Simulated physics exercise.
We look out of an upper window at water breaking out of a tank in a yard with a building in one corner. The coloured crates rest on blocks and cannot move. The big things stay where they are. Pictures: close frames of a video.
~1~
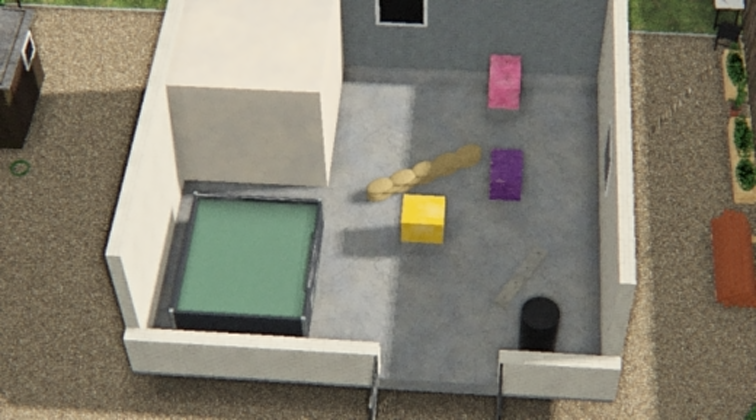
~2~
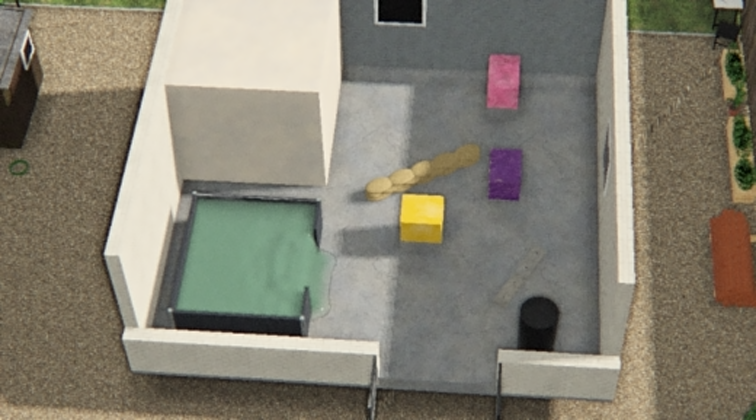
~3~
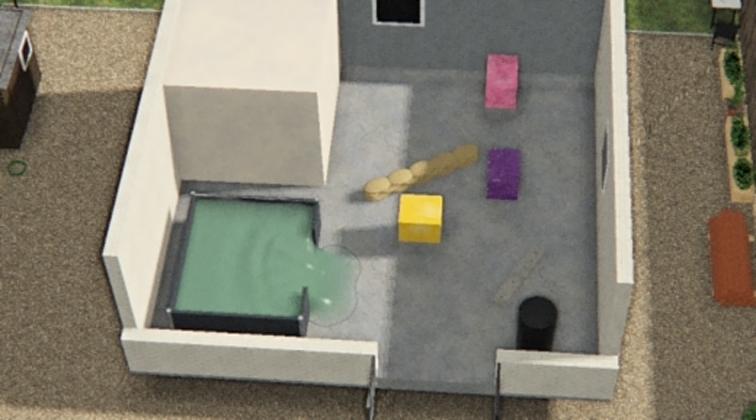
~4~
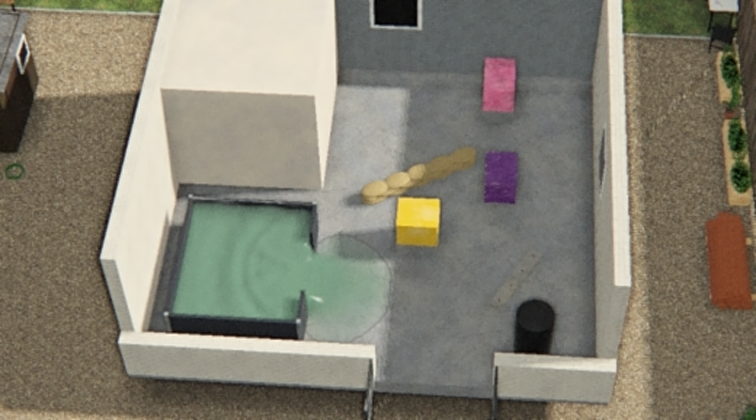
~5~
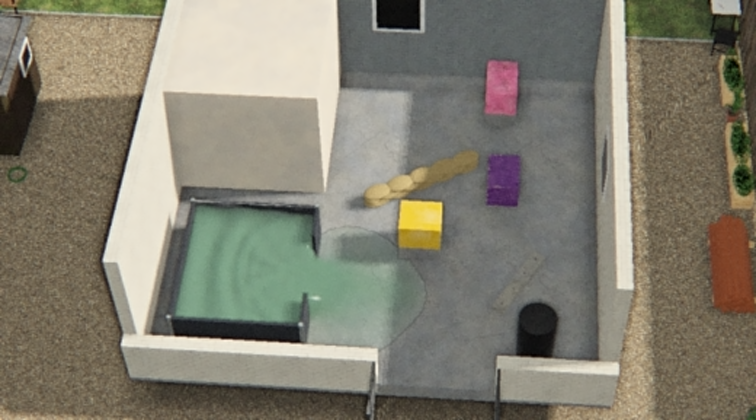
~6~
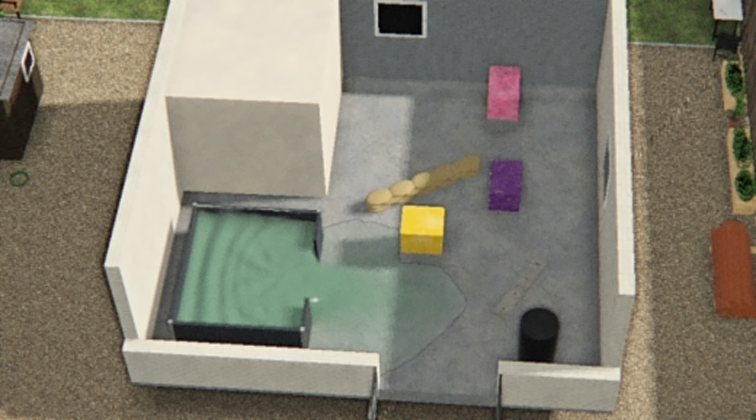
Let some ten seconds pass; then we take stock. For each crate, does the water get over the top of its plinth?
The yellow crate stays dry; the purple crate gets wet; the pink crate stays dry.
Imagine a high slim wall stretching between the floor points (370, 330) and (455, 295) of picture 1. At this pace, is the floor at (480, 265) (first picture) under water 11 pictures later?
I'd call it watered.
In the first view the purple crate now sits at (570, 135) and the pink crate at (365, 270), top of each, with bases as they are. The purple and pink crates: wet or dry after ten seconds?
As I see it - purple crate gets submerged, pink crate gets submerged.
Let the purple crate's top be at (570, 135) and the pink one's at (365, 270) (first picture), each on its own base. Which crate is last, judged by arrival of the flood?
I'd say it is the purple one.
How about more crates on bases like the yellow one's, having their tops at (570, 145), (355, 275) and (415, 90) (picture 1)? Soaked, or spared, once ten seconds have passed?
Order as asked: Unflooded / flooded / unflooded.
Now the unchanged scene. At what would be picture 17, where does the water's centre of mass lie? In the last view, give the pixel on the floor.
Somewhere near (330, 291).
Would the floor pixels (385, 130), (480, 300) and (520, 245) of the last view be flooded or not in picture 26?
Status per point, in sequence: Unwetted, then waterlogged, then waterlogged.
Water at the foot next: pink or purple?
Answer: That's the purple one.
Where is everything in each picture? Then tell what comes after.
The tank at (248, 257) is whole and still, in the first picture.
Water pours out at (311, 276) and has run to (319, 315), in the second picture.
Water pours out at (310, 277) and has run to (348, 311), in the third picture.
Water pours out at (307, 281) and has run to (384, 305), in the fourth picture.
The front is at (422, 299), out from the gap at (310, 283), in the fifth picture.
The front is at (461, 306), out from the gap at (311, 287), in the sixth picture.
A moment on, water covers 30 % of the floor; the yellow crate water round its plinth, the purple crate not reached, the pink crate not reached.
Next, water covers 45 % of the floor; the yellow crate water round its plinth, the purple crate water round its plinth, the pink crate not reached.
Then, water covers 60 % of the floor; the yellow crate water round its plinth, the purple crate water round its plinth, the pink crate water round its plinth.
Later, water covers 75 % of the floor; the yellow crate water round its plinth, the purple crate water round its plinth, the pink crate water round its plinth.
In the end, water covers 95 % of the floor; the yellow crate stayed above the water, the purple crate was topped, the pink crate stayed above the water.
